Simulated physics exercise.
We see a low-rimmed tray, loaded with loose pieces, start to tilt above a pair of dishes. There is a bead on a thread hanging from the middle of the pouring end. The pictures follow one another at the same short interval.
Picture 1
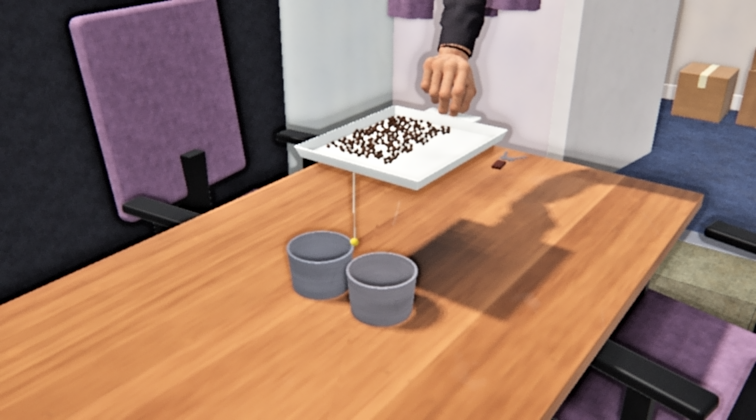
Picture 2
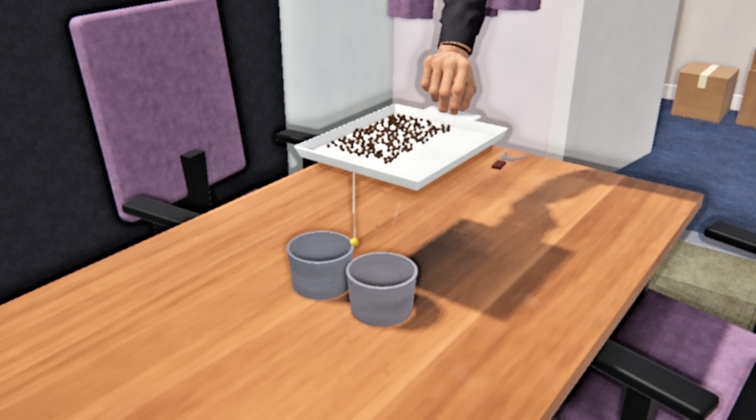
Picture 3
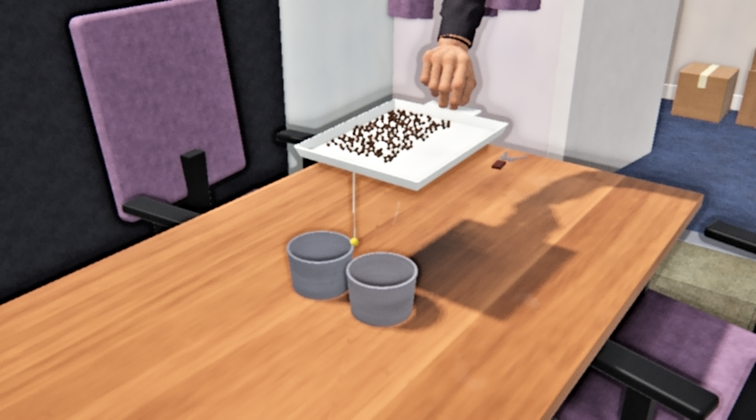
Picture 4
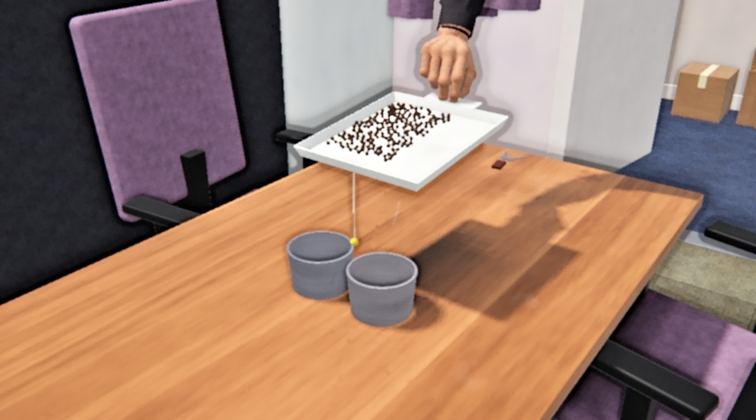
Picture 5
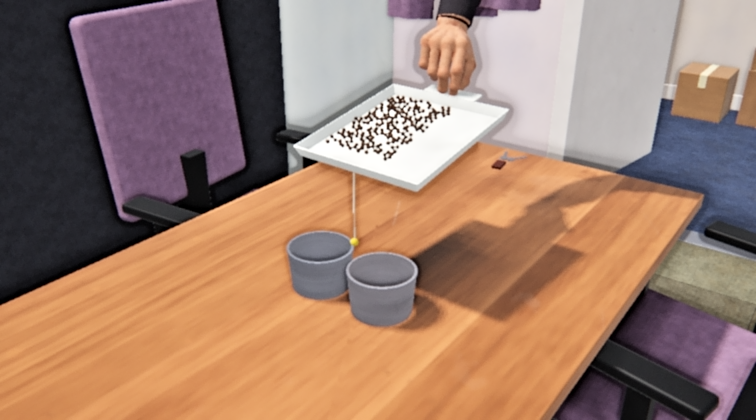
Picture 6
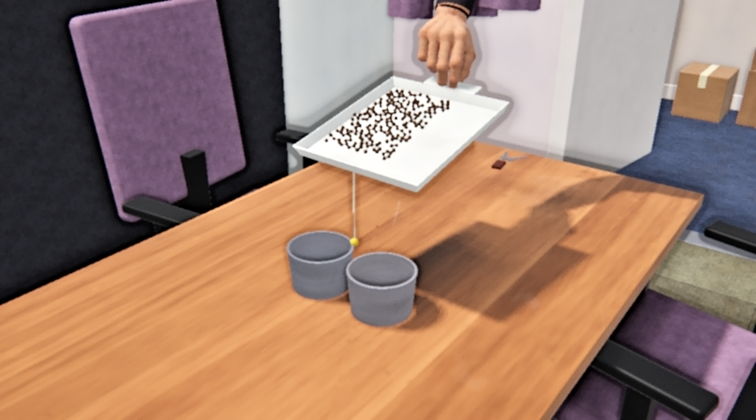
To begin with, a hand holds a white tray of small dark brown pieces nearly level above two grey dishes on a wooden table, beside a hanging thread with a yellow bead. The tray's far side then rises slightly, slowly tilting it toward the dishes, while the pieces stay clustered on it.
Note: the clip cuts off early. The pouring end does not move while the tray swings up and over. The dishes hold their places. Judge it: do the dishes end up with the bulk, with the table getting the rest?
Yes, the dishes get the bulk.
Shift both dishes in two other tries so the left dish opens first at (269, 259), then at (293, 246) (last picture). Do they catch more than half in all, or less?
At place one the minor share; at place two the bulk.
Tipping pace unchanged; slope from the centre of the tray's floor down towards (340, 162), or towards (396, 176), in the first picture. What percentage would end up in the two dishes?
Roughly 60 percent, then 60 percent.
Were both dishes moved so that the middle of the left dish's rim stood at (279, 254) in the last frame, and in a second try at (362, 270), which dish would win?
Result, try one: The right of the two; try two: The left of the two.
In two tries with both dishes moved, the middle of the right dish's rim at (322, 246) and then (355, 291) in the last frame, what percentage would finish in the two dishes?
Roughly 20% on the first try and 40% on the second.
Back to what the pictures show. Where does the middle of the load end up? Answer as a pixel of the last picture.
Once it all stops, the middle lies near (364, 299).
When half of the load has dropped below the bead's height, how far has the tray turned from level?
It is at around 90 degrees by then.
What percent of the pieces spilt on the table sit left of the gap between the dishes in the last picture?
It comes to 80 per cent or so.
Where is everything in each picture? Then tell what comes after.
Corners of the pouring end near (301, 146) and (417, 178), level; middle of the load near (388, 136), allspice berries; left dish near (300, 275); right dish near (361, 301); bead on its thread near (355, 242), in the first picture.
Corners of the pouring end near (300, 146) and (417, 179), level; middle of the load near (388, 135), in the second picture.
Corners of the pouring end near (300, 146) and (417, 179), tipped barely, lowest at the right corner; middle of the load near (388, 132), in the third picture.
Corners of the pouring end near (300, 145) and (416, 180), tipped a little, lowest at the right corner; middle of the load near (388, 128), in the fourth picture.
Corners of the pouring end near (300, 145) and (416, 181), tipped a little, lowest at the right corner; middle of the load near (388, 123), in the fifth picture.
Corners of the pouring end near (299, 145) and (416, 182), tipped a little, lowest at the right corner; middle of the load near (387, 119); left dish near (300, 275); right dish near (361, 301), in the sixth picture.
Shortly afterwards, tray tipped steeply; all but a few on the tray; only a few in the right dish; only a few outside both; only a few in the air.
Next, tray tipped right over; a little on the tray; near a quarter in the right dish; near a quarter in the left dish; near a quarter outside both; near a quarter in the air.
Some moments later, tray tipped past a quarter turn; near half in the right dish; near a quarter in the left dish; near a third outside both.
In the end, tray tipped past a quarter turn; near half in the right dish; near a quarter in the left dish; near a third outside both.
